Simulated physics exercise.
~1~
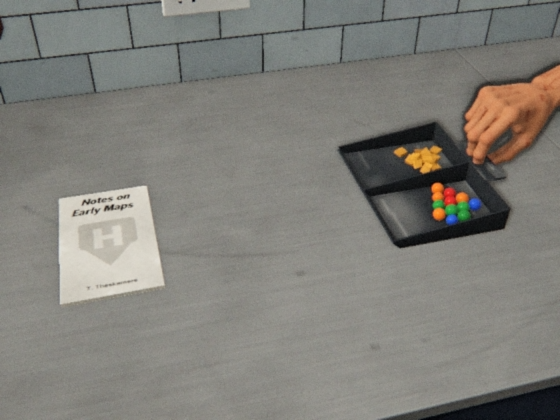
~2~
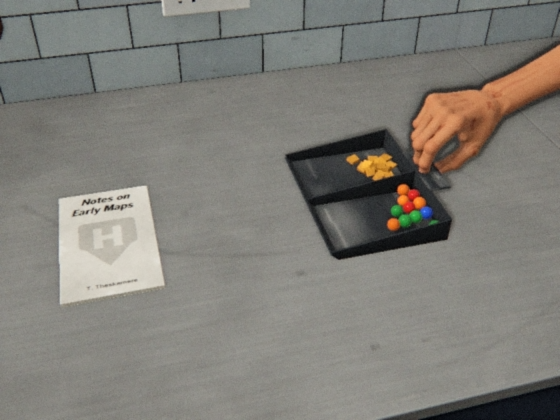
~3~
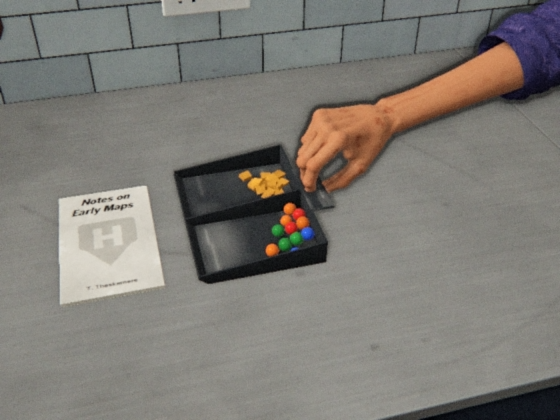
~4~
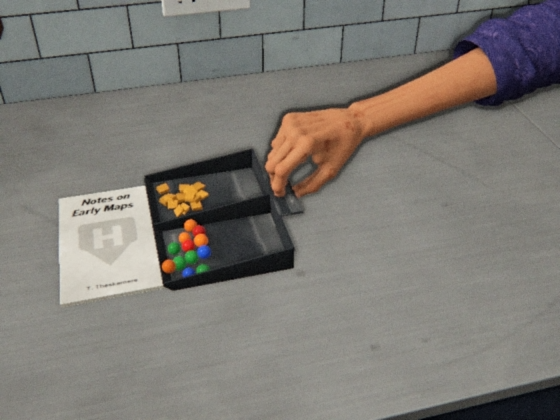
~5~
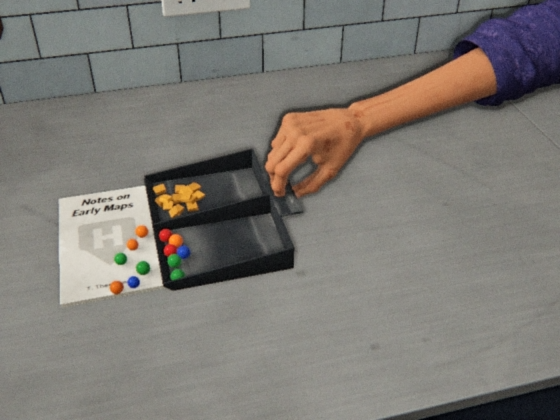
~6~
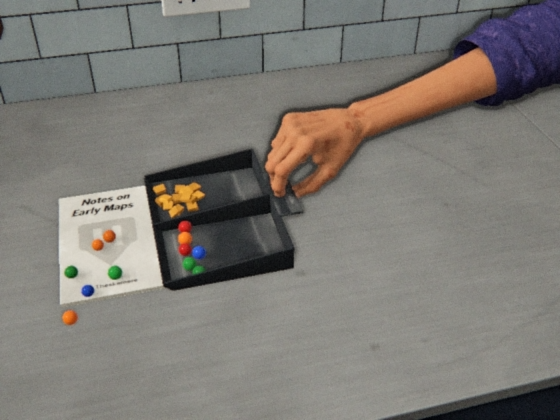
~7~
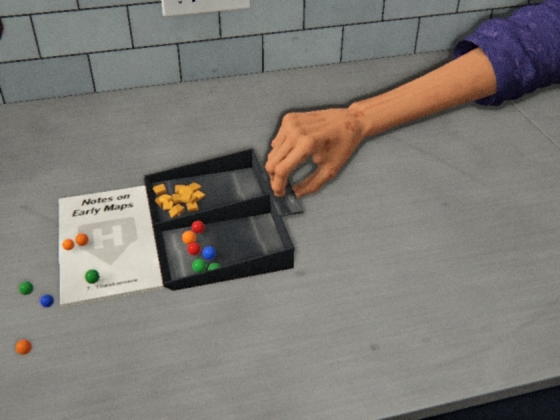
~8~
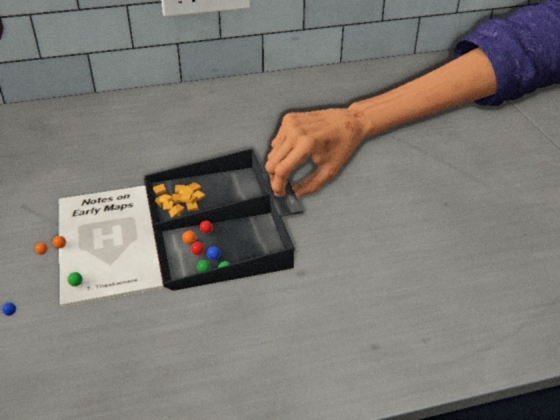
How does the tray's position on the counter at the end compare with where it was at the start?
The tray starts on the right side of the counter, well away from the thin book. By the end it is further left and slightly nearer the viewer, resting against the book's right edge.
